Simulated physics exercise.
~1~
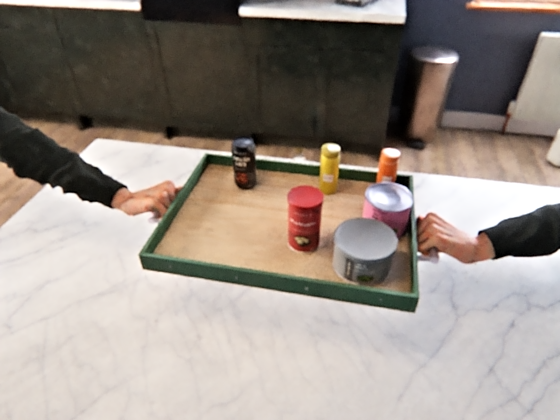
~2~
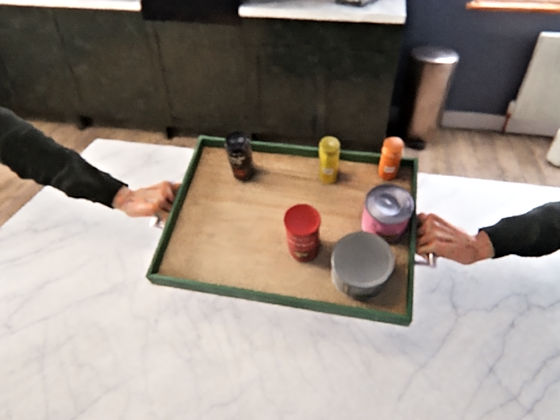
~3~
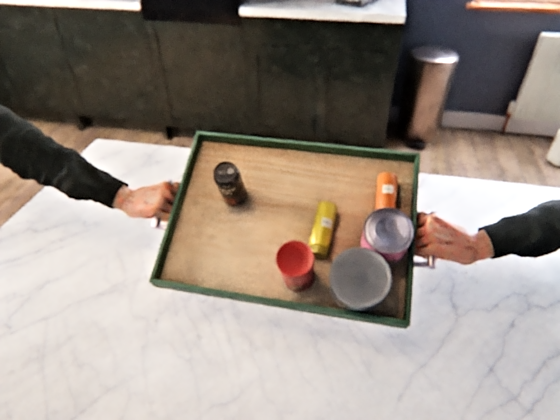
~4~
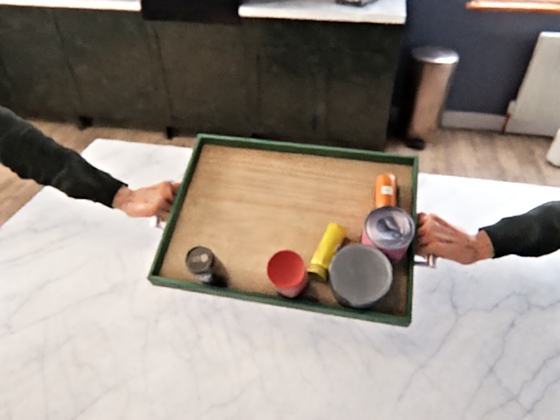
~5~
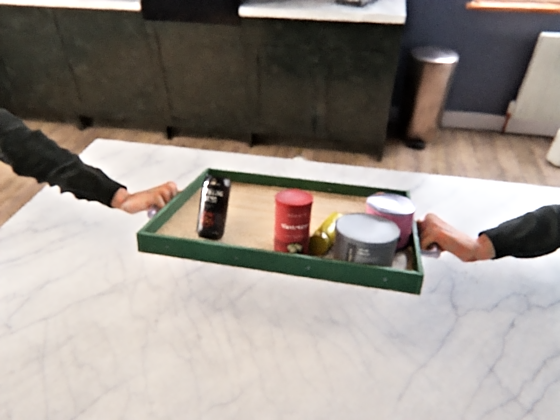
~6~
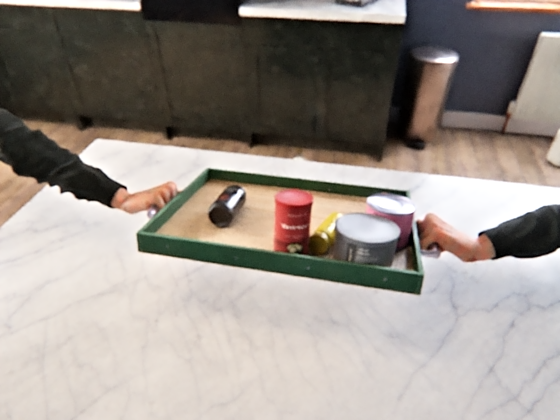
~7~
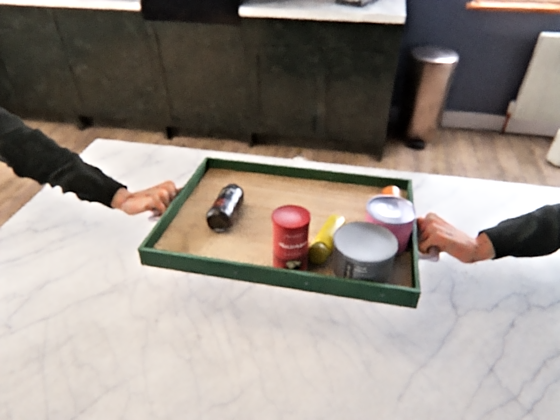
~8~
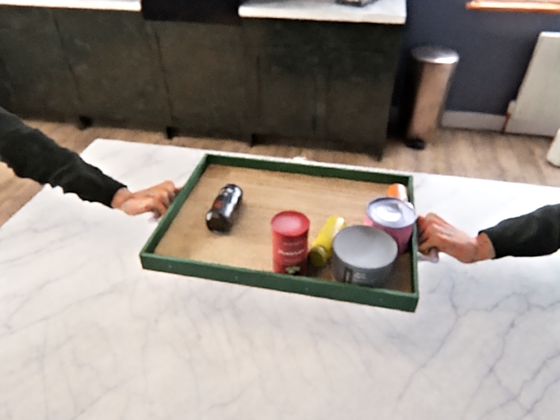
A green-rimmed tray is held by two hands above a white marble table, seen from slightly above, with dark cabinets and a metal bin behind. On it stand a black can at left, a red tin in the middle, yellow and orange shakers towards the back, and pink and grey tubs at right. The hands tip the near edge down; both shakers topple, and the black can slides forward, leaning, as the red tin and tubs shift nearer. The tray swings the other way, and the black can falls over. Levelled again, it holds both shakers and the can lying down, the tin and tubs upright.
